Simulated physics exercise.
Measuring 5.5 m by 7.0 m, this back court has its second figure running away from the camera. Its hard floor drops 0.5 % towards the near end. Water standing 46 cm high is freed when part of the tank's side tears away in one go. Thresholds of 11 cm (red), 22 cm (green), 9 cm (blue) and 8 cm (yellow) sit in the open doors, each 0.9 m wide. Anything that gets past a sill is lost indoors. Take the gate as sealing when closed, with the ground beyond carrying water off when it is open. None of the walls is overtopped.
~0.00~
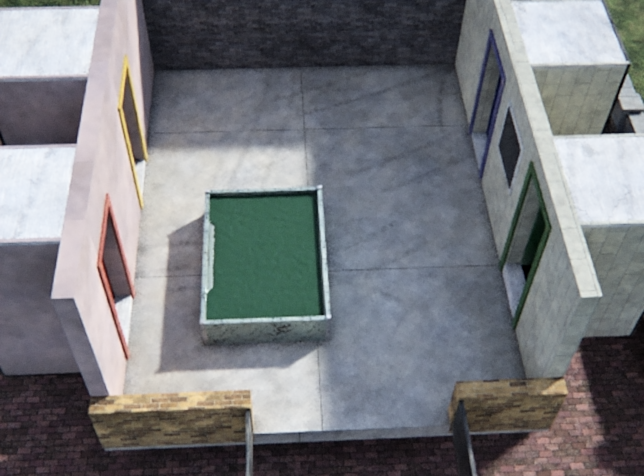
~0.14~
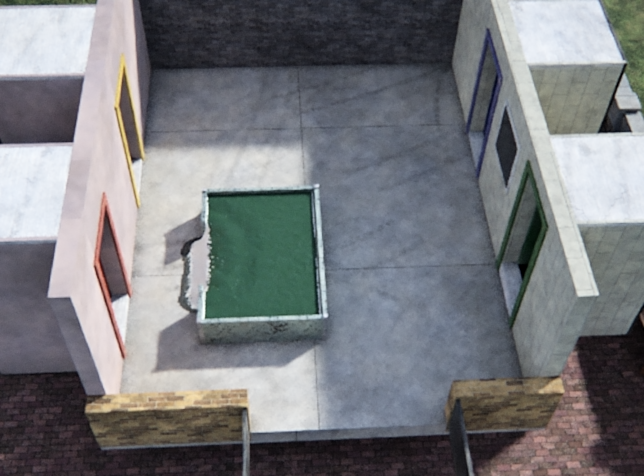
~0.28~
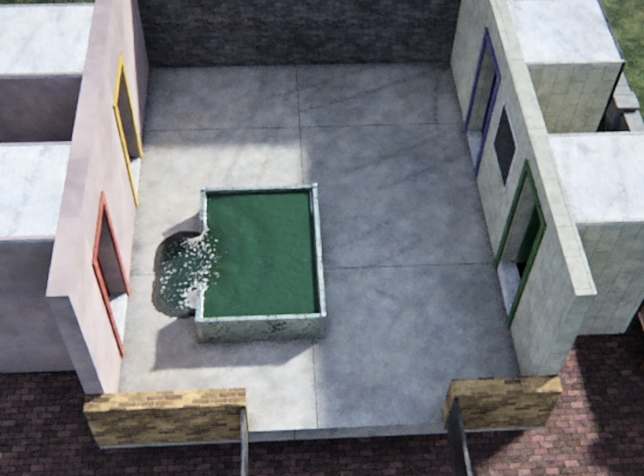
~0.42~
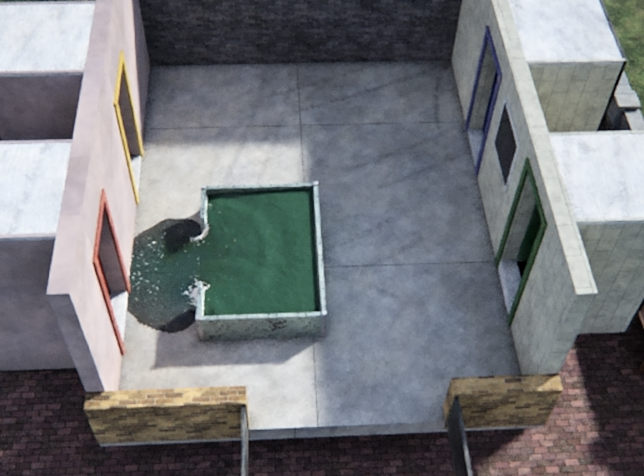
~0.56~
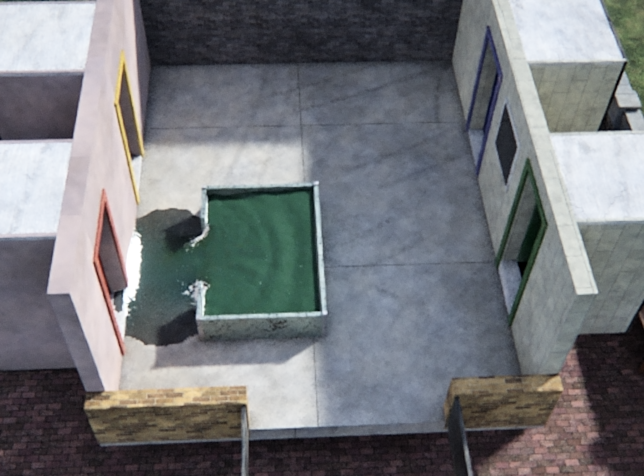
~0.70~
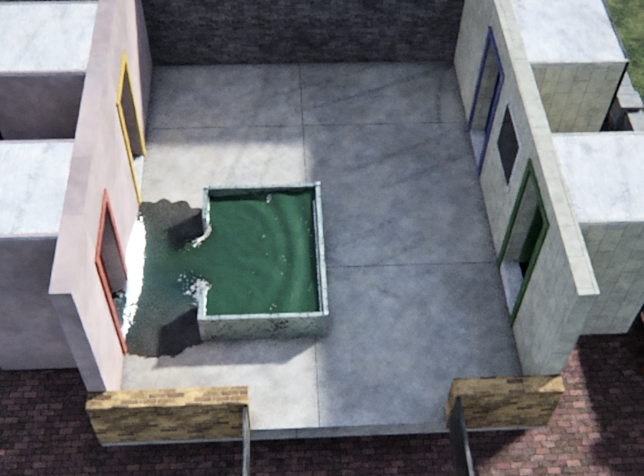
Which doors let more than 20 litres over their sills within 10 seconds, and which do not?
As I see it, red door: More than stated; green door: Less than stated; blue door: Less than stated; yellow door: Less than stated.
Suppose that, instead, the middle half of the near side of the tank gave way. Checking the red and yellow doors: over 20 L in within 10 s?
Red: Within limit; yellow: Within limit.
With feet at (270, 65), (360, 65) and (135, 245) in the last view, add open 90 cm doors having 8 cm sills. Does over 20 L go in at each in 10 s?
So, in the order given, it's shy of the mark, then shy of the mark, then beyond the mark.
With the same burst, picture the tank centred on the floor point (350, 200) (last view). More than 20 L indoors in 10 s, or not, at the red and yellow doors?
Result - red door does not exceed it, yellow door exceeds it.
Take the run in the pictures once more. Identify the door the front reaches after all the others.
The answer is the blue door.
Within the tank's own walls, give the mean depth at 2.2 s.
About 26 centimetres on average.
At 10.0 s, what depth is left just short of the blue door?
Around 4.5 cm there.
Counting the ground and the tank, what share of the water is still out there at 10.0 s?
I'd say close to 86 percent is still there.
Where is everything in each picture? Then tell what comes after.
In the first picture, still water, 46 cm deep, in the tank at (265, 254).
In the second picture, the front is at (194, 242), 0.6 m from the gap at (206, 268); 0.3 m2 of floor is under water; 46 cm left at the back of the tank.
In the third picture, the front is at (165, 308), 0.8 m from the gap at (205, 268); 0.8 m2 of floor is under water; 46 cm left at the back of the tank.
In the fourth picture, water pours out at (205, 266) and has run 1.2 m, to (133, 247); typically 6 cm deep outside, 46 cm at the tank's back.
In the fifth picture, the front is at (126, 328), 1.5 m from the gap at (206, 266); 2.0 m2 of floor is under water; 44 cm left at the back of the tank.
In the sixth picture, water pours out at (207, 265) and has run 1.6 m, to (139, 210); typically 8 cm deep outside, 39 cm at the tank's back.
After 1.4 s water covers 10 % of the floor and is deepest (36 cm) near (133, 273); red door 23 cm at the sill, 20 L in, green door not reached, blue door not reached, yellow door 7 cm at the sill, 0 L in.
After 2.2 s water covers 25 % of the floor and is deepest (29 cm) near (145, 272); red door 20 cm at the sill, 62 L in, green door not reached, blue door not reached, yellow door 8 cm at the sill, 0 L in.
After 3.5 s water covers 45 % of the floor and is deepest (20 cm) near (144, 282); red door 15 cm at the sill, 94 L in, green door not reached, blue door not reached, yellow door 7 cm at the sill, 1 L in.
After 6.0 s water covers 65 % of the floor and is deepest (14 cm) near (119, 417); red door 10 cm at the sill, 111 L in, green door 5 cm at the sill, 0 L in, blue door not reached, yellow door 4 cm at the sill, 1 L in.
After 10.0 s water covers 90 % of the floor and is deepest (8 cm) near (119, 417); red door 6 cm at the sill, 112 L in, green door 4 cm at the sill, 0 L in, blue door 4 cm at the sill, 0 L in, yellow door 3 cm at the sill, 1 L in.
